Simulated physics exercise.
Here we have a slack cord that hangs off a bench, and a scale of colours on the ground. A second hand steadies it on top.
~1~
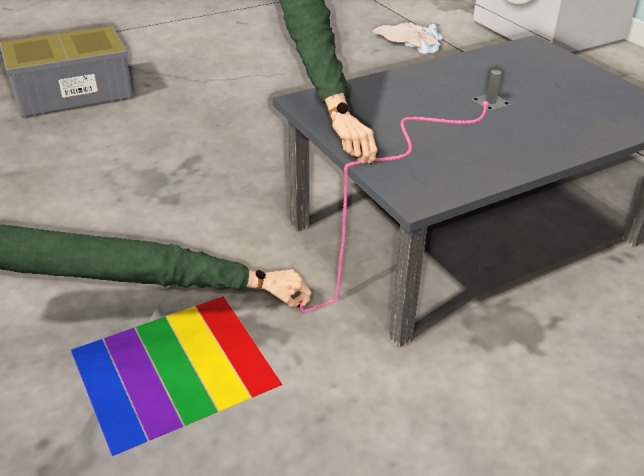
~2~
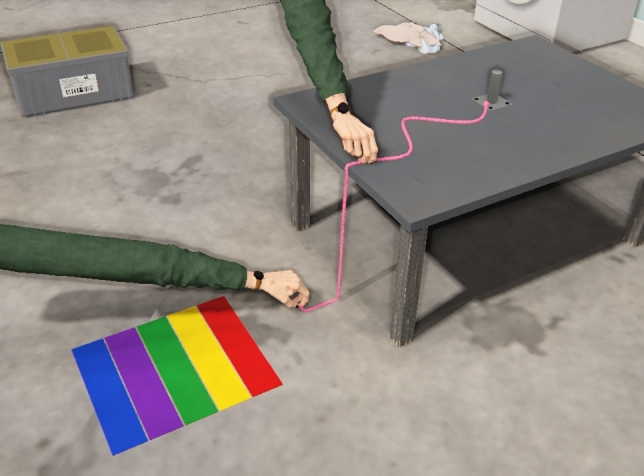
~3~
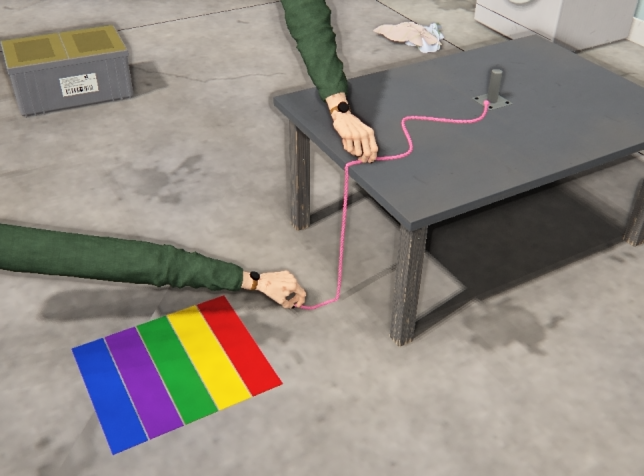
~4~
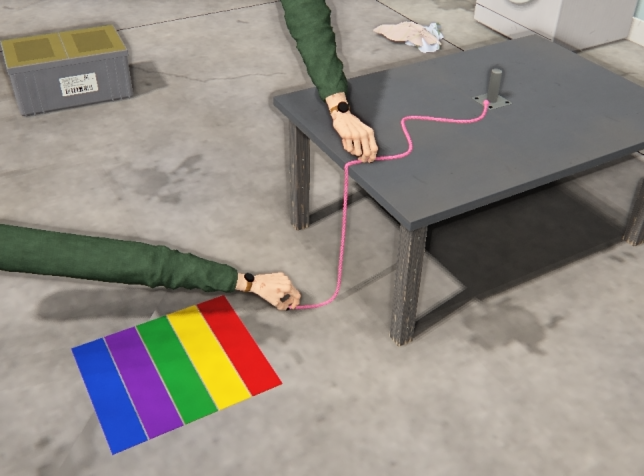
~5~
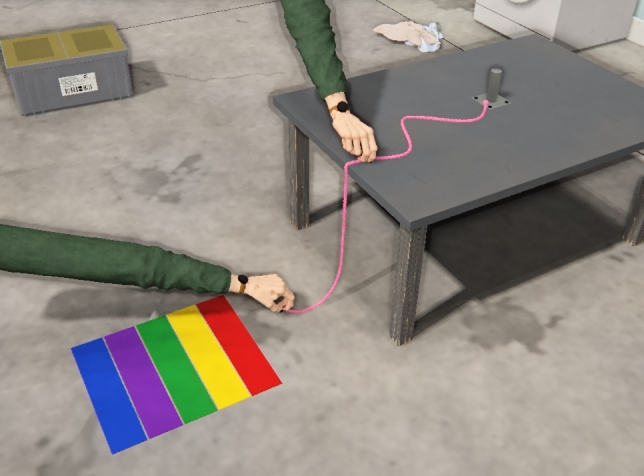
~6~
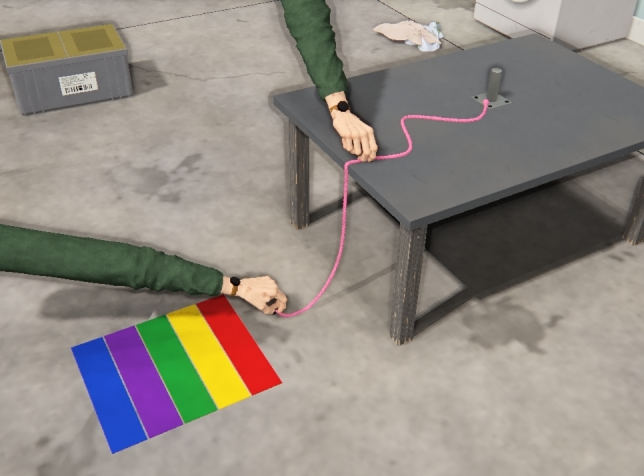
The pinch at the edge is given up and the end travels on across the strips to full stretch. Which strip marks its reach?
The purple one.
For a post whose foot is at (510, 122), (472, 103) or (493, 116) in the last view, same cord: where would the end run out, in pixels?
In that order: (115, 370), (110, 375) and (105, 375).
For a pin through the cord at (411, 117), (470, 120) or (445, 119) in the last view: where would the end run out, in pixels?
About (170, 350), (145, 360) and (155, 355).
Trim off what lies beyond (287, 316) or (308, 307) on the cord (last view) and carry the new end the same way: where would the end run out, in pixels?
The places are (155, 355) and (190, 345).
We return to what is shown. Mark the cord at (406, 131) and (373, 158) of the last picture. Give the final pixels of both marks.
The first at (383, 143), the second at (321, 182).
Soon after, end near (197, 341); over yellow.
Then, end near (159, 355); over green.
At full stretch, end near (135, 364); over purple. It halts on the purple strip.
